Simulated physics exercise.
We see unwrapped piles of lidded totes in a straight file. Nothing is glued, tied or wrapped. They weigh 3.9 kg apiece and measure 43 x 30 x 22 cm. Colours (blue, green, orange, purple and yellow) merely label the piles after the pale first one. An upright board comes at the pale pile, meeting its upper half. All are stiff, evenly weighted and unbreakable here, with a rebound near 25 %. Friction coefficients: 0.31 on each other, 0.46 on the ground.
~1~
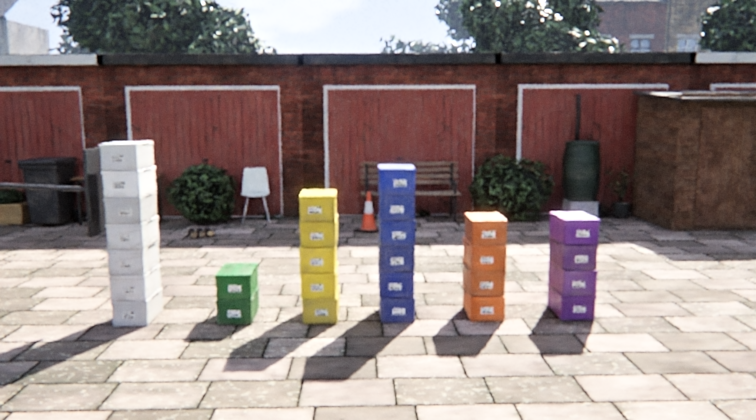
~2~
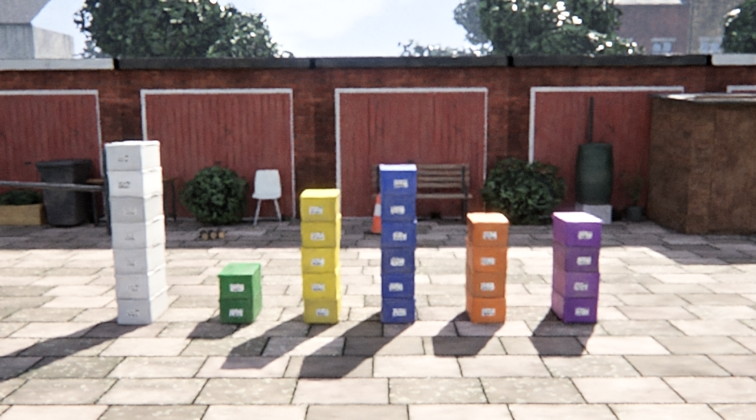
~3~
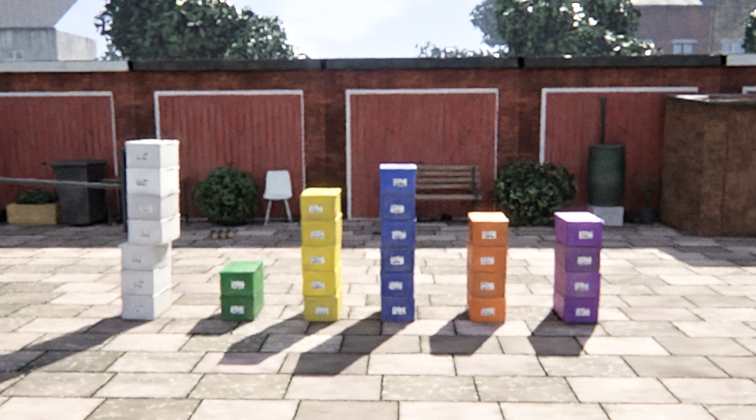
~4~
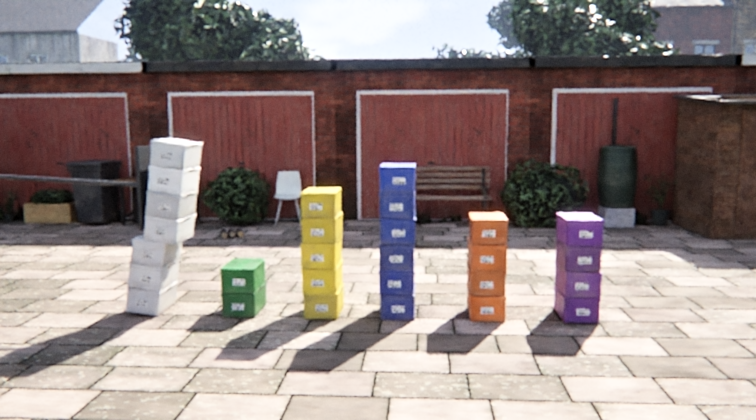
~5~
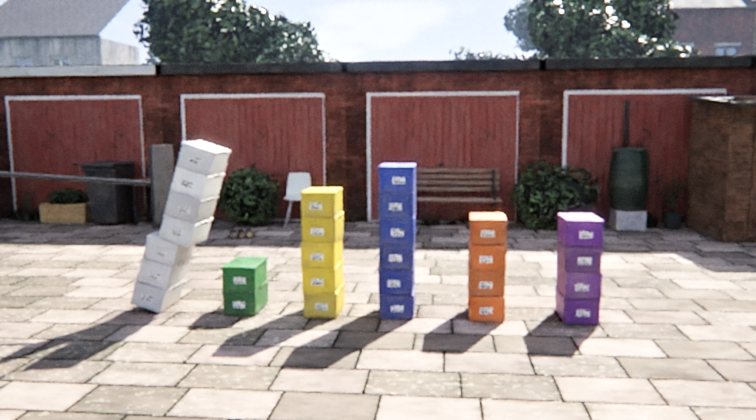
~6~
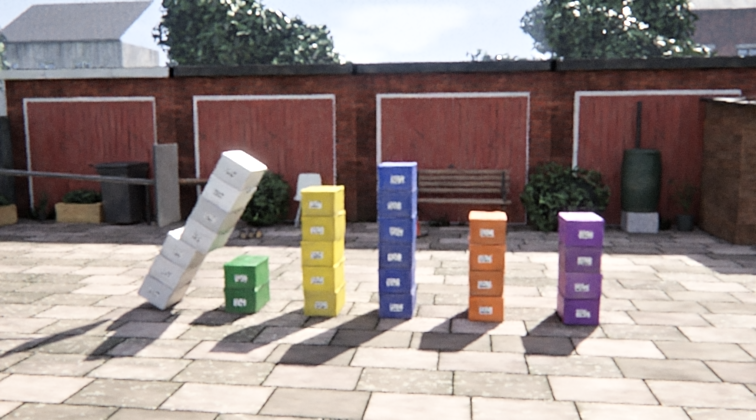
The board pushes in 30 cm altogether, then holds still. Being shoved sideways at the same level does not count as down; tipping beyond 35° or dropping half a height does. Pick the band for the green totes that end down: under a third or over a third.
Ending down: Under a third.
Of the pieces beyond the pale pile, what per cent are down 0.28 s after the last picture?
0 per cent by then.
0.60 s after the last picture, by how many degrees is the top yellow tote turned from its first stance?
Roughly 0°.
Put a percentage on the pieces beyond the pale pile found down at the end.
Roughly 10 per cent of them.
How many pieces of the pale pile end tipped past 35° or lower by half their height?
The count is 7.
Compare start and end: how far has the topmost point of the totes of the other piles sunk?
Some 0 cm lower.
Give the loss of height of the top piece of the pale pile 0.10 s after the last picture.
Some 30 cm lower.
Then, 0.10 s after the last picture, 7 of the pale pile down; none of the 2 green totes down (0 of 21 in all colours); top green tote unmoved.
Then, 0.28 s after the last picture, 7 of the pale pile down; none of the 2 green totes down (0 of 21 in all colours); top green tote shifted 35 mm; top yellow tote leaning 8°.
Then, 0.60 s after the last picture, 7 of the pale pile down; none of the 2 green totes down (0 of 21 in all colours); top green tote shifted 12 cm; top yellow tote shifted 29 cm.
Then, 1.36 s after the last picture, 7 of the pale pile down; none of the 2 green totes down (2 of 21 in all colours); top green tote shifted 12 cm; top yellow tote leaning 24°, 26 cm lower.
At rest, 7 of the pale pile down; none of the 2 green totes down (2 of 21 in all colours); top green tote shifted 12 cm; top yellow tote on its side. That is 0 per cent. As the last picture would show them, middles, top green tote near (260, 273), top yellow tote near (358, 261).
